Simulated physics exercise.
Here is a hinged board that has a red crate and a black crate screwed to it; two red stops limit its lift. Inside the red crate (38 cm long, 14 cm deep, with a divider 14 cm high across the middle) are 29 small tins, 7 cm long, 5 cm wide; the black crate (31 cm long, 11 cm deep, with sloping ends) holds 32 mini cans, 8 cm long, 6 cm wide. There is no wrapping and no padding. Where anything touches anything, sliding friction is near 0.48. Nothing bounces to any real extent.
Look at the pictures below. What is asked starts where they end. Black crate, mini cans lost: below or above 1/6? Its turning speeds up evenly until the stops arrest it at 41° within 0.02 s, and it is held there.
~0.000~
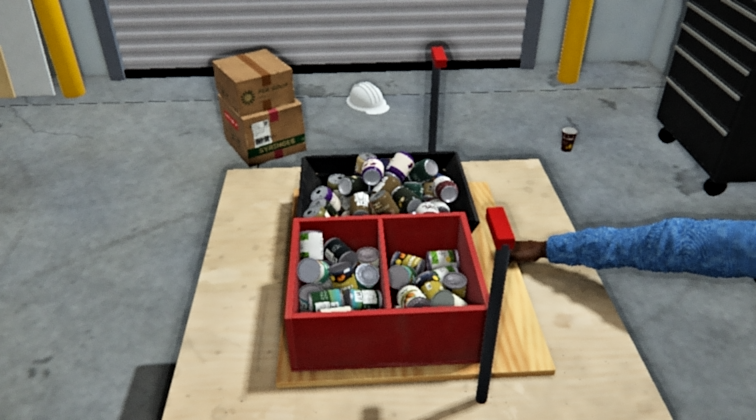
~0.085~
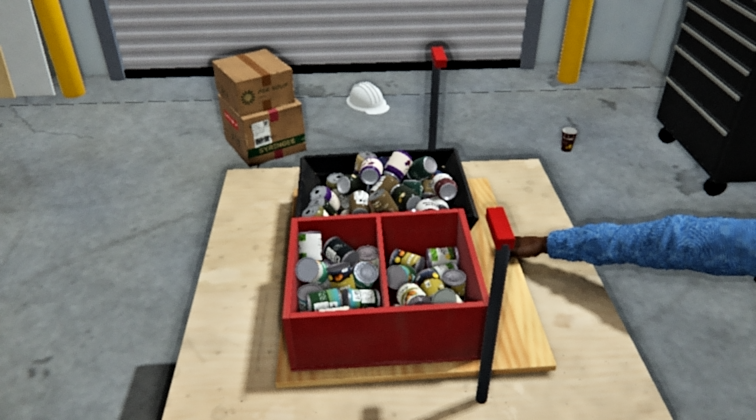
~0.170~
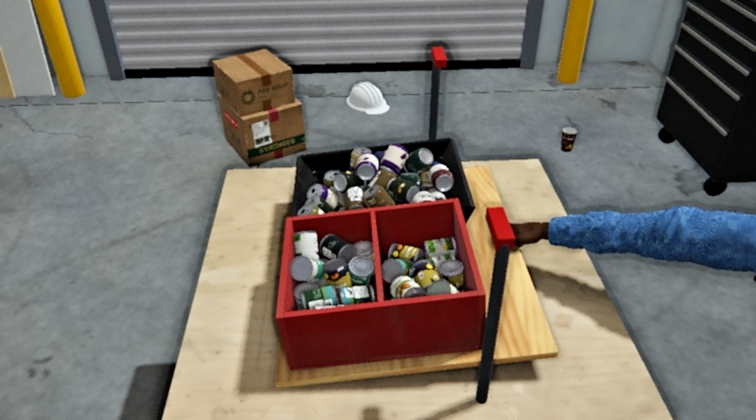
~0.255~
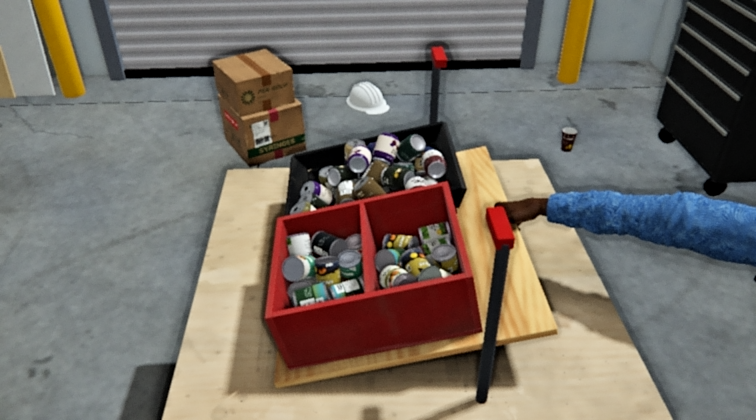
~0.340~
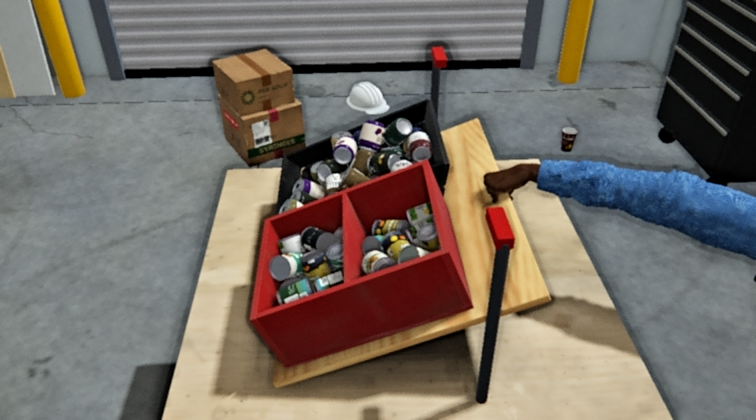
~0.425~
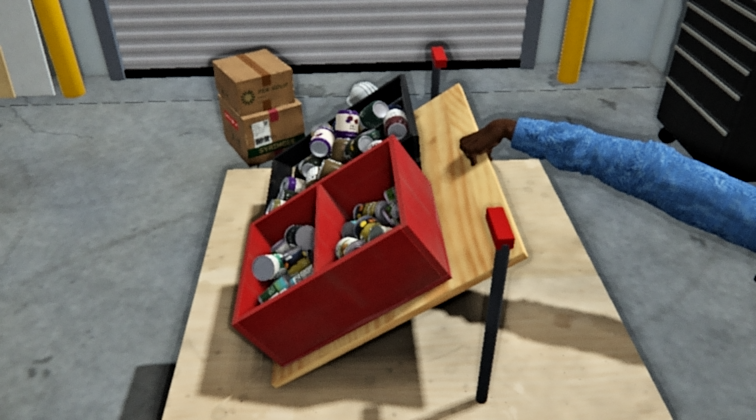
The portion lost is higher than a sixth.
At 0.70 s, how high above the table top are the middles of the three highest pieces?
About 32 cm.
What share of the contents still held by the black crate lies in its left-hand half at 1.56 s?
Around 90 per cent.
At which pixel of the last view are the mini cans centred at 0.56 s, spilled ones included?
I'd put the middle close to (312, 160).
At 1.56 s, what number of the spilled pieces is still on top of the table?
Roughly 4.
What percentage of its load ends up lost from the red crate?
I'd put the red crate at some 5 per cent.
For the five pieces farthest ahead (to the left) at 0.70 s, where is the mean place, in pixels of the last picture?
Their centre is around (251, 163).
After 0.46 s, the lift is arrested.
After 0.56 s, tilt 41°; 0 of 29 out of the red crate and 0 of 32 out of the black crate.
After 0.70 s, tilt 41°; 0 of 29 out of the red crate and 1 of 32 out of the black crate.
After 0.96 s, tilt 41°; 0 of 29 out of the red crate and 10 of 32 out of the black crate.
When it is over (at 1.56 s), 1 of 29 out of the red crate and 10 of 32 out of the black crate. Asked share, 10 of 32, 31 per cent.
